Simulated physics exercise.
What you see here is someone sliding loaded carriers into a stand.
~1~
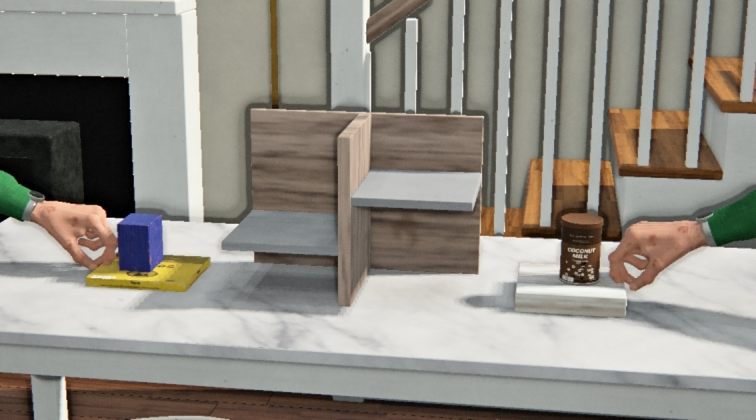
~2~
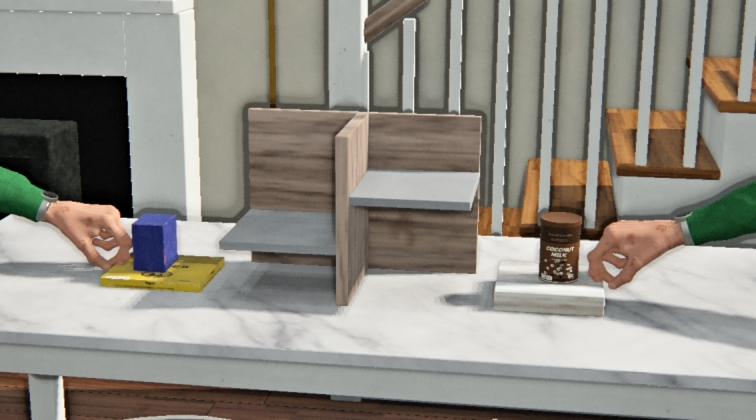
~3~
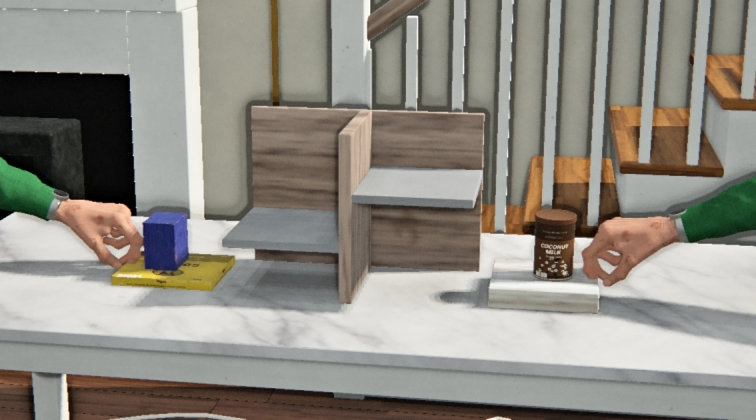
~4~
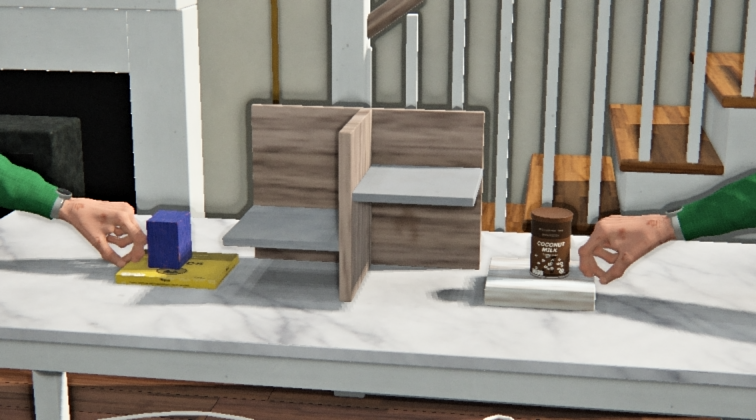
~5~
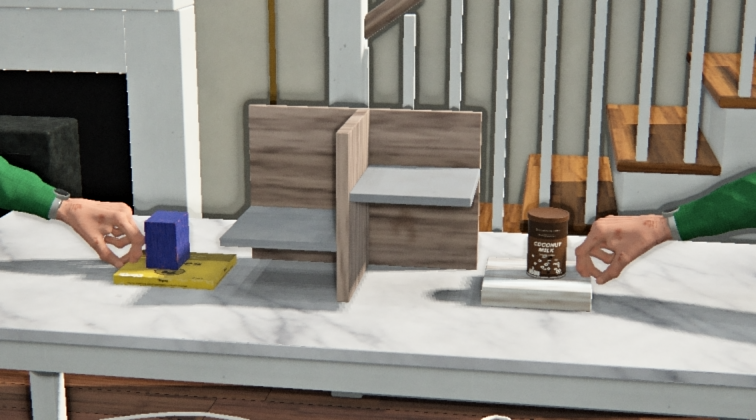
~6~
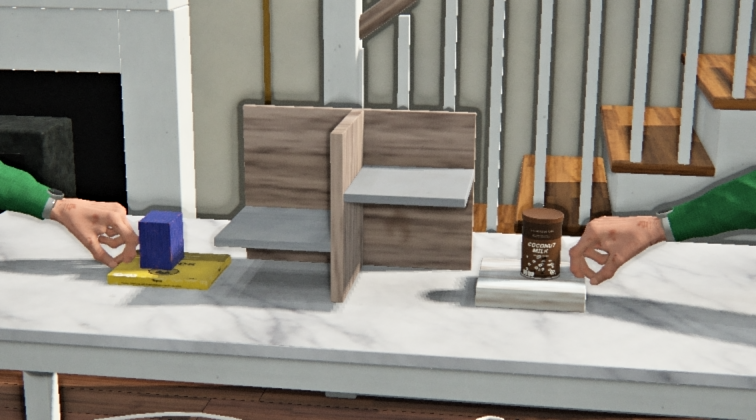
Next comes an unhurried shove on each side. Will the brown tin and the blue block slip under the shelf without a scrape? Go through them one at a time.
One at a time: The brown tin slips under; the blue block gets scraped.
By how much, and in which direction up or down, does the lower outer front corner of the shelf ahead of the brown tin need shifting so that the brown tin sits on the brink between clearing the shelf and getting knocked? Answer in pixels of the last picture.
20 pixels down, roughly.
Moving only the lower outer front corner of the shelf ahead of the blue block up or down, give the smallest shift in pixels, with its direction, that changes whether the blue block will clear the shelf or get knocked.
Some 8 pixels, up.
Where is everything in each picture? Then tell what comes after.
The first frame shows hands sliding the things forward; brown tin (581, 249); blue block (140, 242); shelf (356, 206).
The second frame shows hands sliding the things forward; blue block (155, 243); yellow box (165, 272).
The third frame shows hands sliding the things forward; brown tin (555, 245); white board (544, 285).
The fourth frame shows hands sliding the things forward; blue block (169, 239); shelf (357, 202).
The fifth frame shows hands sliding the things forward; brown tin (547, 244); yellow box (177, 269).
The sixth frame shows hands sliding the things forward; brown tin (541, 244); blue block (161, 240); white board (531, 284).
Then, 1.06 s after the last picture, brown tin riding along near (489, 242); blue block pushed back on its carrier near (214, 243).
Then, 1.60 s after the last picture, brown tin riding along near (455, 241); blue block tipped 34° from how it was near (217, 243).
At rest, the brown tin clears the shelf, near (426, 239); the blue block strikes the shelf, near (196, 259).
